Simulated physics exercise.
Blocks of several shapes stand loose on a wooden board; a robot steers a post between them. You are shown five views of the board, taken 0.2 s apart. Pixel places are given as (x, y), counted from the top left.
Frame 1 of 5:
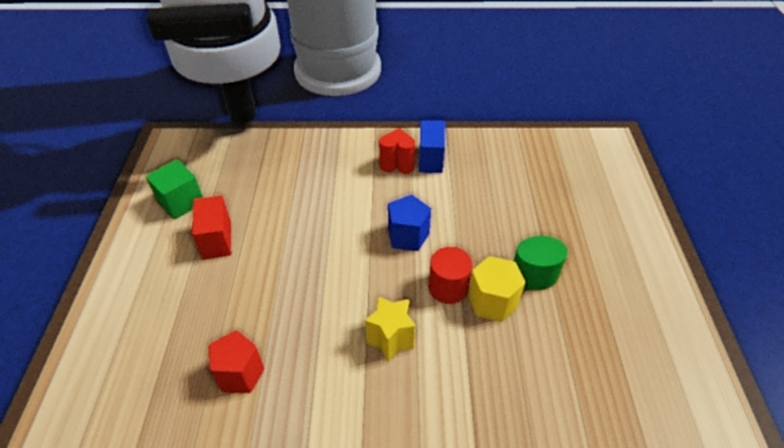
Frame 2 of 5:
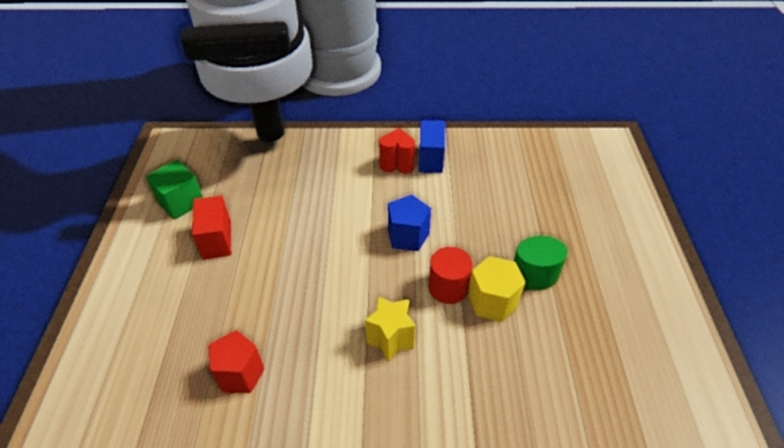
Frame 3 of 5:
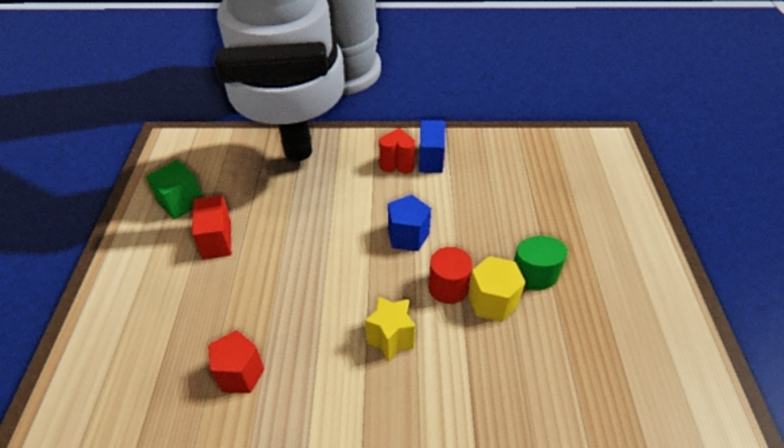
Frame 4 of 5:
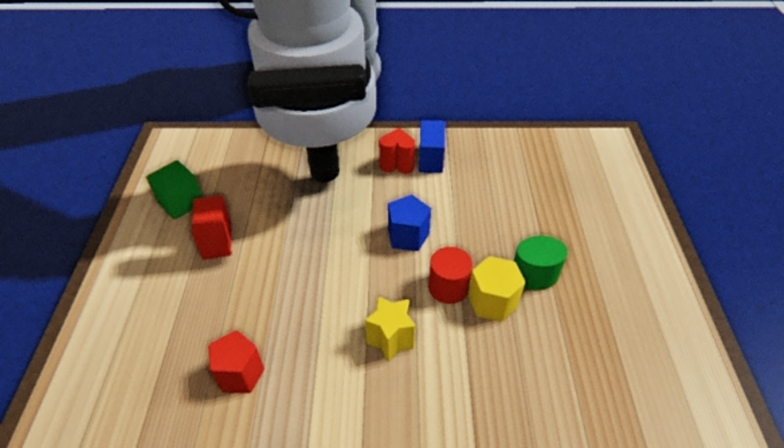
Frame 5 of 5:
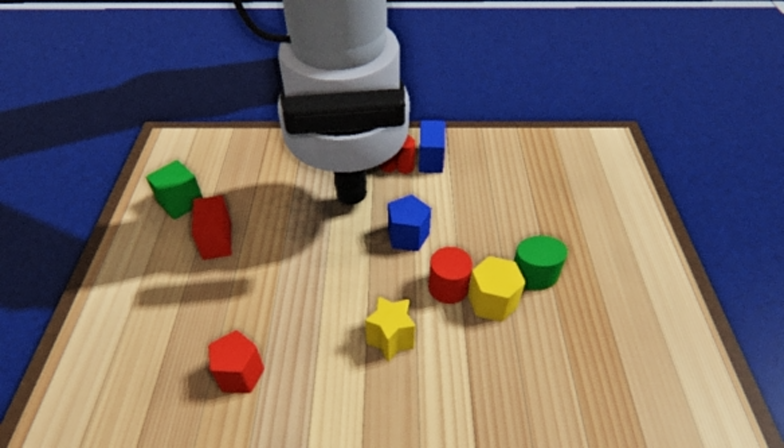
At first, a robot arm holds a dark post near the back edge of a wooden board scattered with red, blue, green and yellow blocks. The post then moves steadily forward and to the right, drawing nearer the blue five-sided block, its shadow sweeping over the board while every block stays still.
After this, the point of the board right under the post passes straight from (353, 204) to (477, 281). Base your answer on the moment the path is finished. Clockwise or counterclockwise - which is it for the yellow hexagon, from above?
Anticlockwise.
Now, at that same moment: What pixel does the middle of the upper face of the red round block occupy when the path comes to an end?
The point I'd pick in the picture is (460, 281).
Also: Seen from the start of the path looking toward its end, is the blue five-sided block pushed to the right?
I expect not.
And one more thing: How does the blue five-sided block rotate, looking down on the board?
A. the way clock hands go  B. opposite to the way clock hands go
Letter B.
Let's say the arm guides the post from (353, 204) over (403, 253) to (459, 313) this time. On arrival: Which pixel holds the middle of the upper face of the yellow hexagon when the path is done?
Its top face will be centred at roughly (542, 295).
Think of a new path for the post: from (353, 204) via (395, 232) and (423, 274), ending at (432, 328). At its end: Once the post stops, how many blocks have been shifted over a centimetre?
It shifts three blocks or more.
What follows on the original path. One third of the way, post at (390, 220); blue five-sided block at (425, 217).
Two thirds of the way, post at (433, 246); blue five-sided block at (472, 233), turned 55° anticlockwise.
At the end, post at (479, 272); blue five-sided block at (512, 240), turned 95° anticlockwise; red round block at (460, 281); yellow hexagon at (507, 286), turned 40° anticlockwise; green elliptical block at (560, 250).
